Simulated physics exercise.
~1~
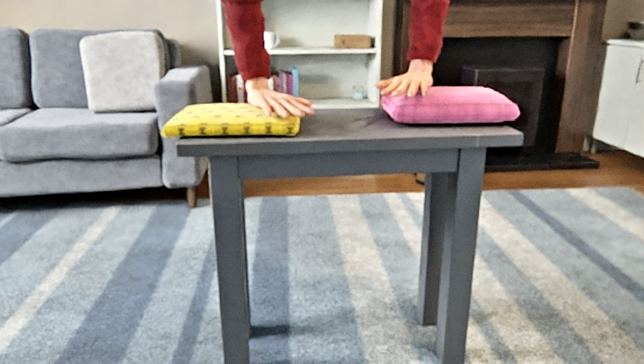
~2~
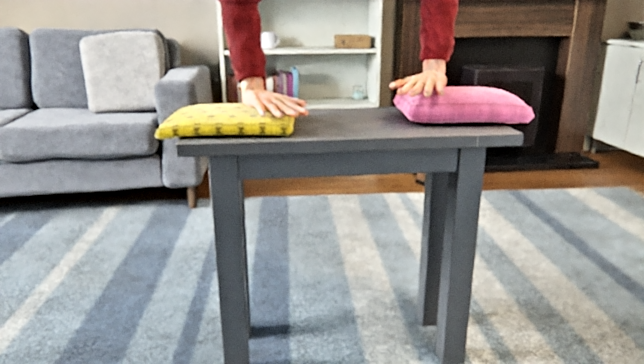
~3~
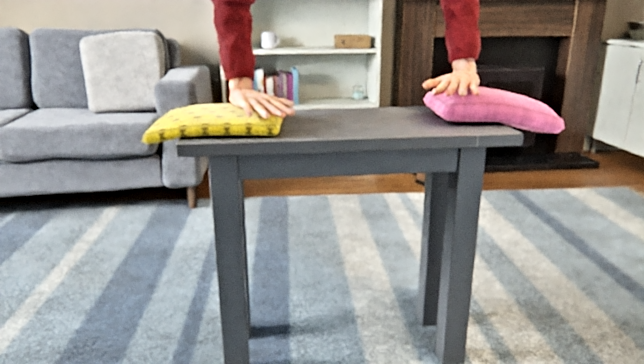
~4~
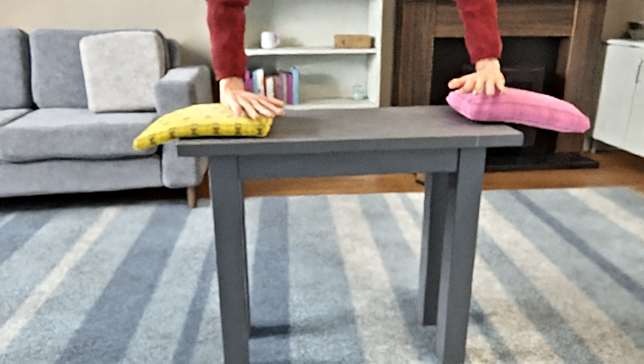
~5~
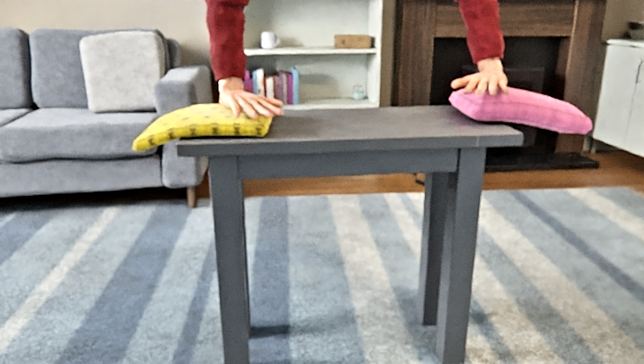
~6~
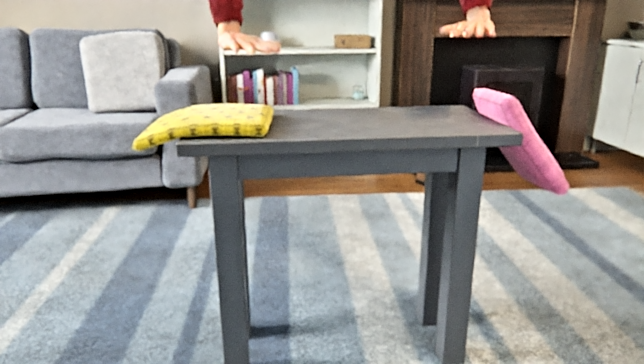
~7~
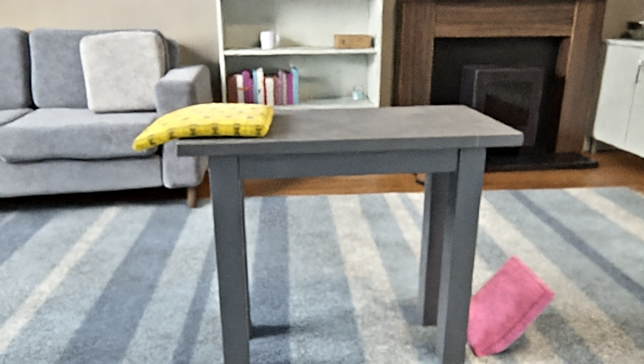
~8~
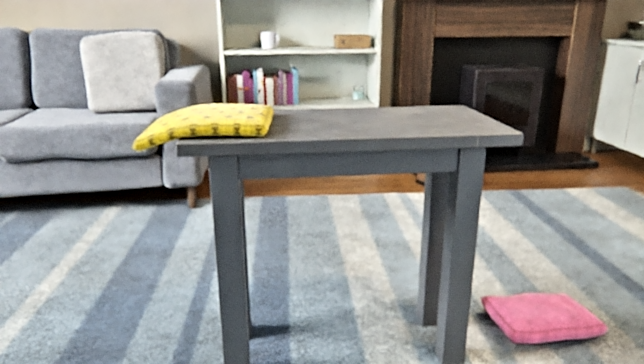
Hands sliding a yellow pad left and a pink cushion right on a side table, then withdrawing as the pink one falls to the rug.
